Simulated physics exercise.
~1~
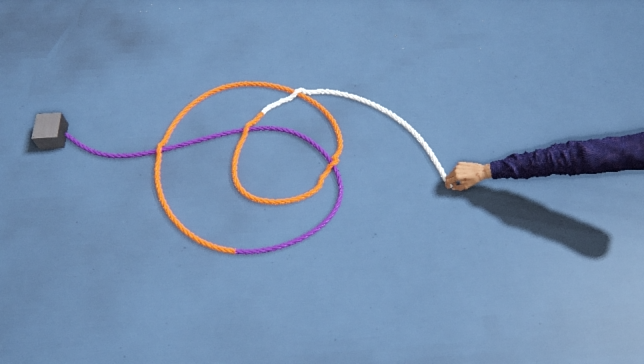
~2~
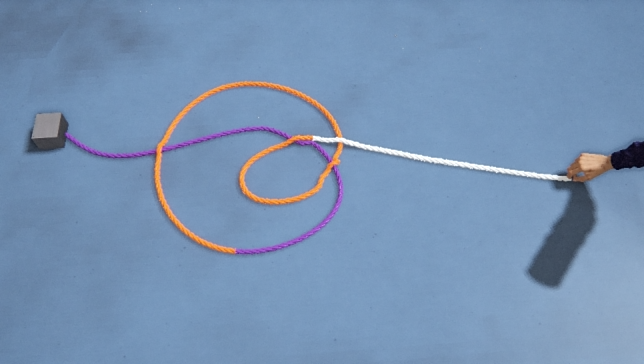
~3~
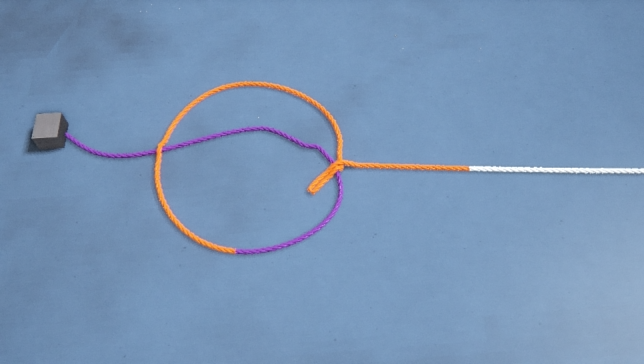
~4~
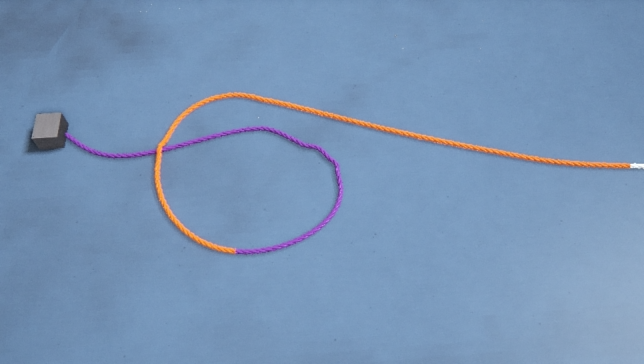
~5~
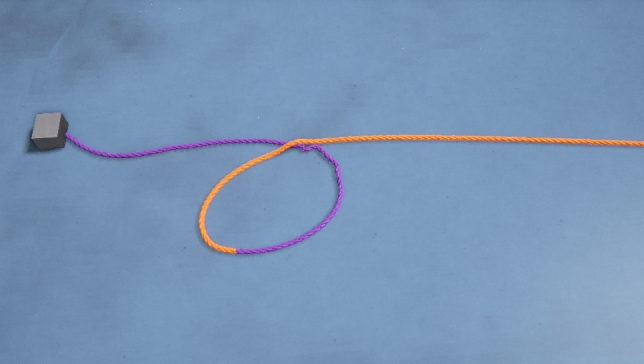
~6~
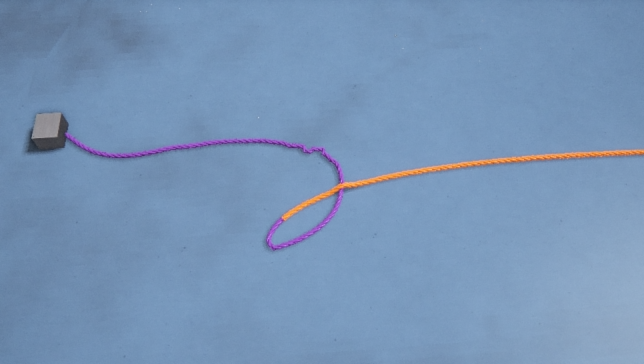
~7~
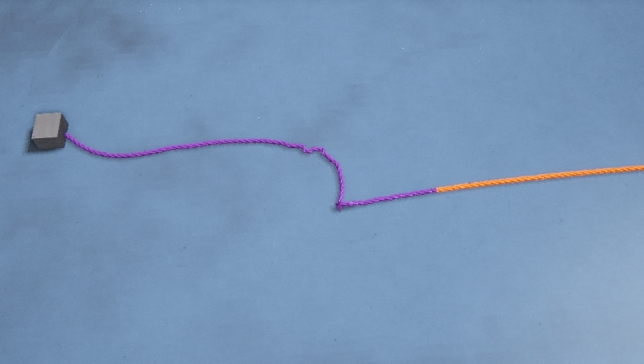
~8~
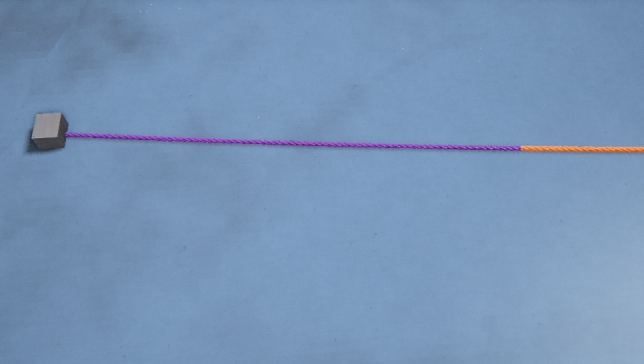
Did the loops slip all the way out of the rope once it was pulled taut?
Yes, the loops came out completely and the rope ended up in a straight line with no knot in view.
A looped rope of purple, orange and white lay on a blue floor, its left end fixed at a dark block, as a hand drew the white end off to the right. The loops shrank and slipped out one after another, leaving the rope straight.
